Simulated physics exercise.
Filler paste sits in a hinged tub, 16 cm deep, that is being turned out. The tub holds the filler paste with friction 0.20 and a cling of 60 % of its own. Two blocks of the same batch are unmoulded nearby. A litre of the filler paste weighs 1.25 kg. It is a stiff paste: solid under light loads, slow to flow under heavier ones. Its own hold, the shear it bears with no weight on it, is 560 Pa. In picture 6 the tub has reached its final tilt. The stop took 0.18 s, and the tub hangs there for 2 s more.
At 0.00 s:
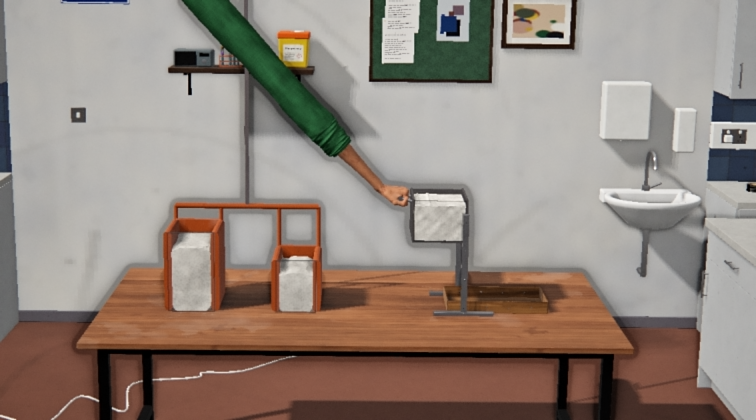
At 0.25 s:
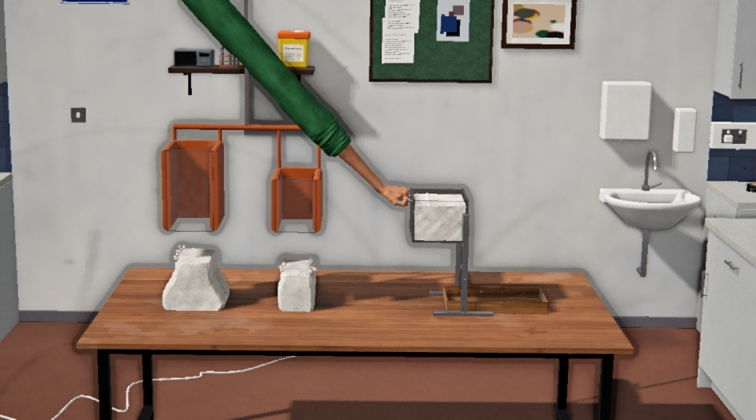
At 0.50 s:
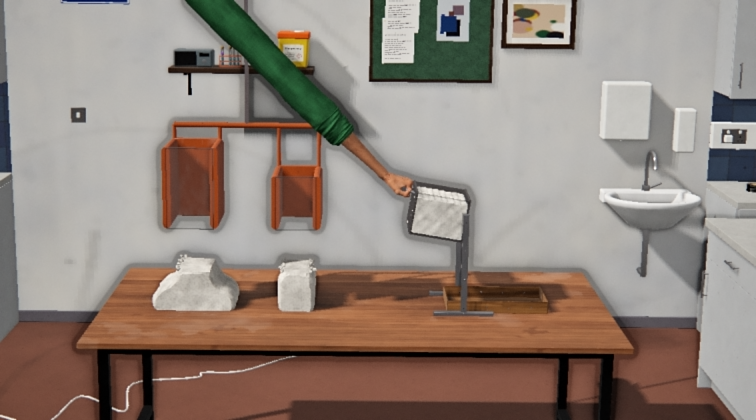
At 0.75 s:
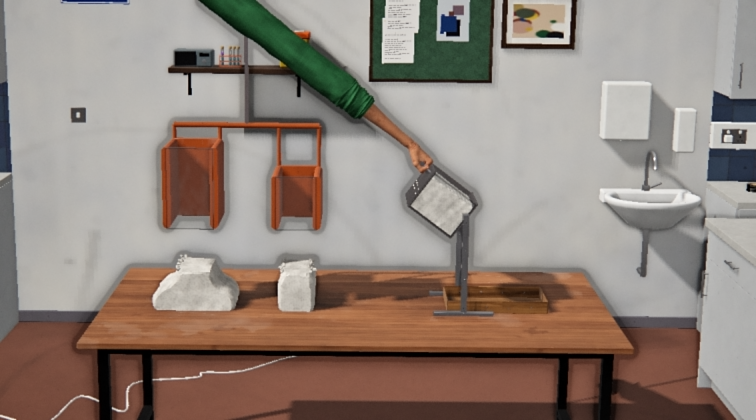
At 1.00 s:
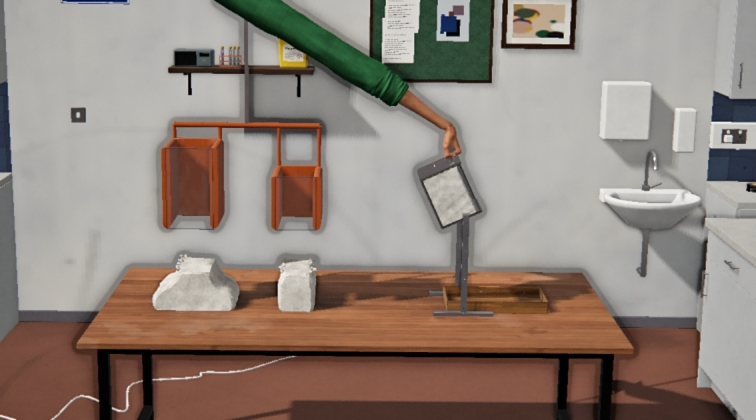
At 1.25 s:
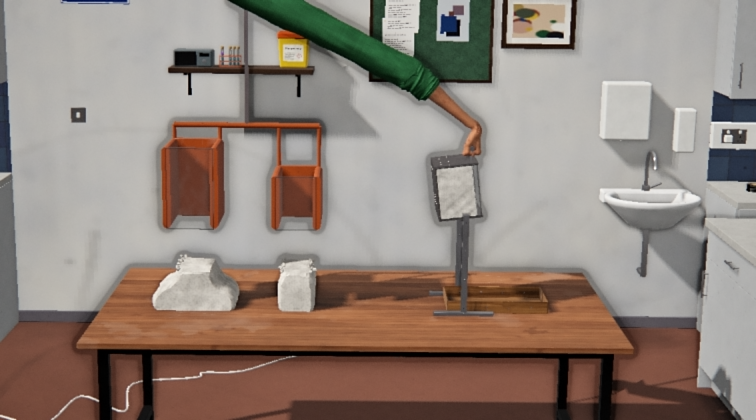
Orange moulds lifting off two pale blocks, the left one slumping wider, then a green-sleeved arm tilting a paste-filled tub steeply.
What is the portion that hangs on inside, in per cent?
About 100 %.
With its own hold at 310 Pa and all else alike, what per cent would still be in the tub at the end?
In that case some 45 per cent.
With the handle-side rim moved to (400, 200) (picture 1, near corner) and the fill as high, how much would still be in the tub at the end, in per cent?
In that case some 45 per cent.
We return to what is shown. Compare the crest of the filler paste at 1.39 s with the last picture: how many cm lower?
Roughly 0 cm.
After 1.39 s, the tub is at 83 degrees and holds 100 %.
After 1.56 s, the tub is at 83 degrees and holds 100 %.
After 1.73 s, the tub is at 83 degrees and holds 100 %.
After 1.90 s, the tub is at 83 degrees and holds 100 %.
After 3.25 s, at the end, the tub is at 83 degrees and holds 100 %.
